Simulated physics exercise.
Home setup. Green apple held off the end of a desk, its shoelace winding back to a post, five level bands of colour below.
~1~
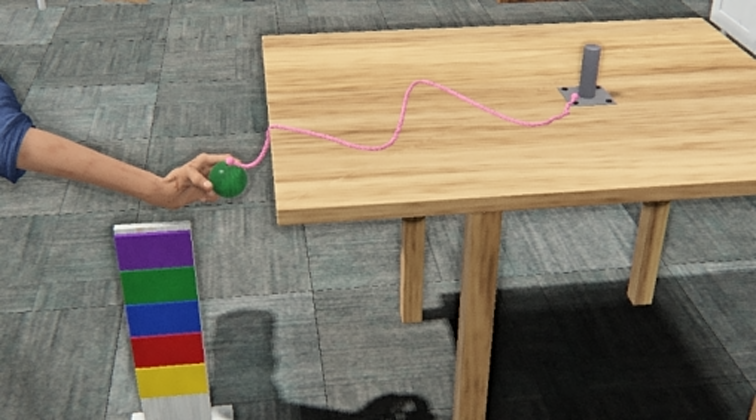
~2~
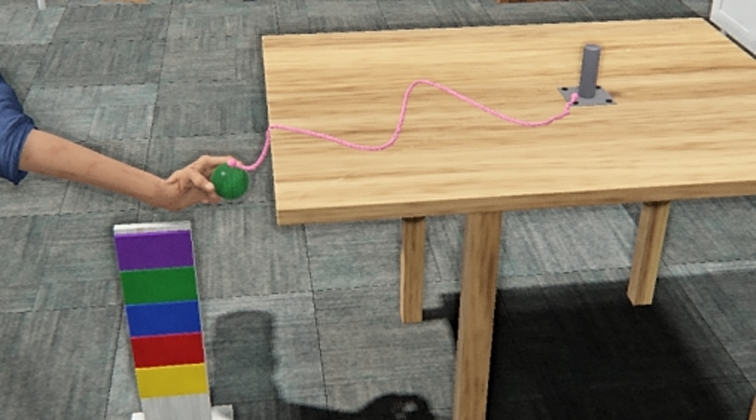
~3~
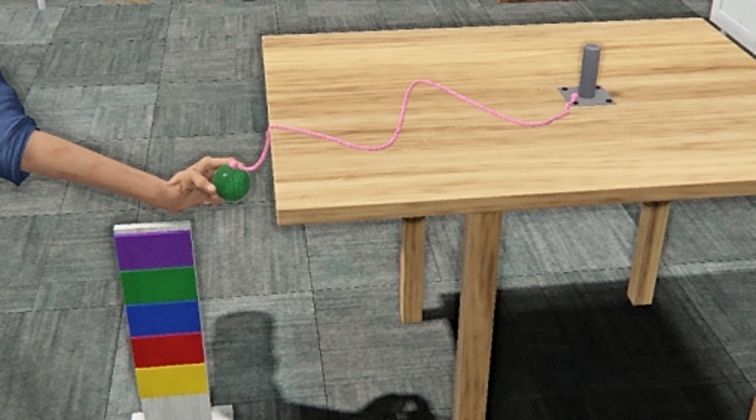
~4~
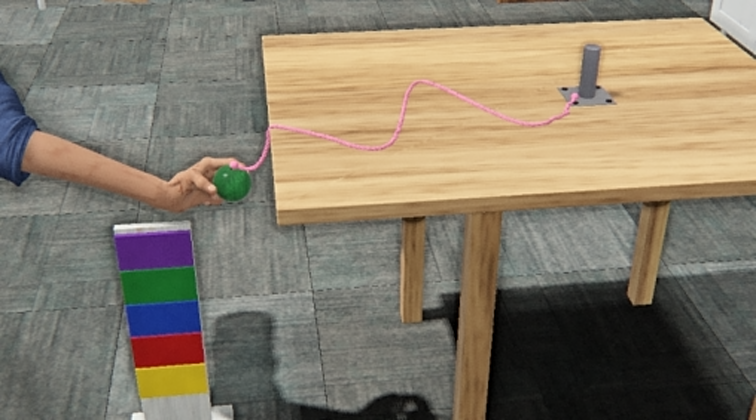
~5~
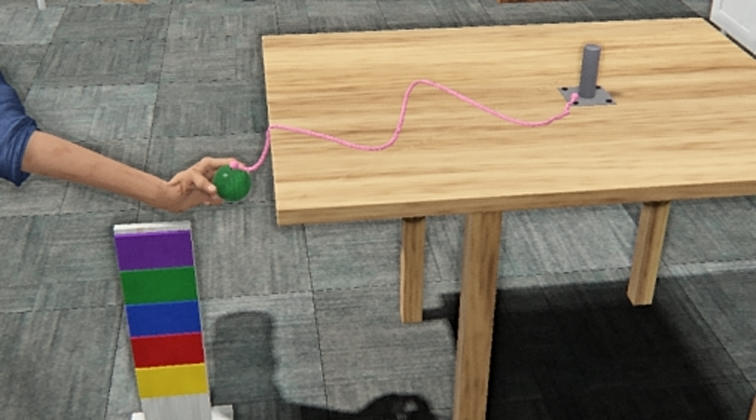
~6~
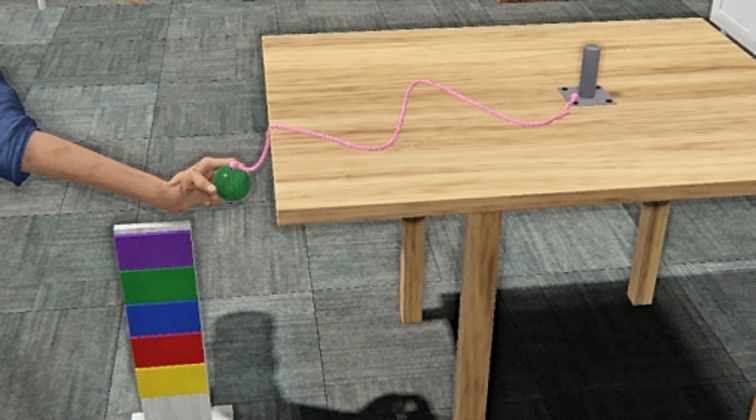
In the video, a hand holds a green ball off the left edge of a wooden table, with a pink cord winding back to a gray post, beside an upright board of colored bands; almost nothing moves.
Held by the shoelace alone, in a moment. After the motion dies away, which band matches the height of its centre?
The yellow one.
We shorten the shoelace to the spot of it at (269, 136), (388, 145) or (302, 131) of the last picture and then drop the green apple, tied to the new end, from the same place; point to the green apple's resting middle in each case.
Respectively (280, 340), (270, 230) and (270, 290).
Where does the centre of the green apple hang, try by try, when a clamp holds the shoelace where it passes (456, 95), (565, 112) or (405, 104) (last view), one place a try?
In order of the tries: About (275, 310), then (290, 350), then (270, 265).
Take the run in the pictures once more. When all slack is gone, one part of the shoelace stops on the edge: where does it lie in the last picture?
(404, 108).
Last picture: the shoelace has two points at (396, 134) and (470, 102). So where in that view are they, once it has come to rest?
One ends up around (273, 183), the other around (410, 110).
A little later, apple near (297, 333); level with red.
Next, apple near (274, 376); level with yellow.
When it is over, apple near (293, 369); level with yellow. Its middle rests at the yellow band.
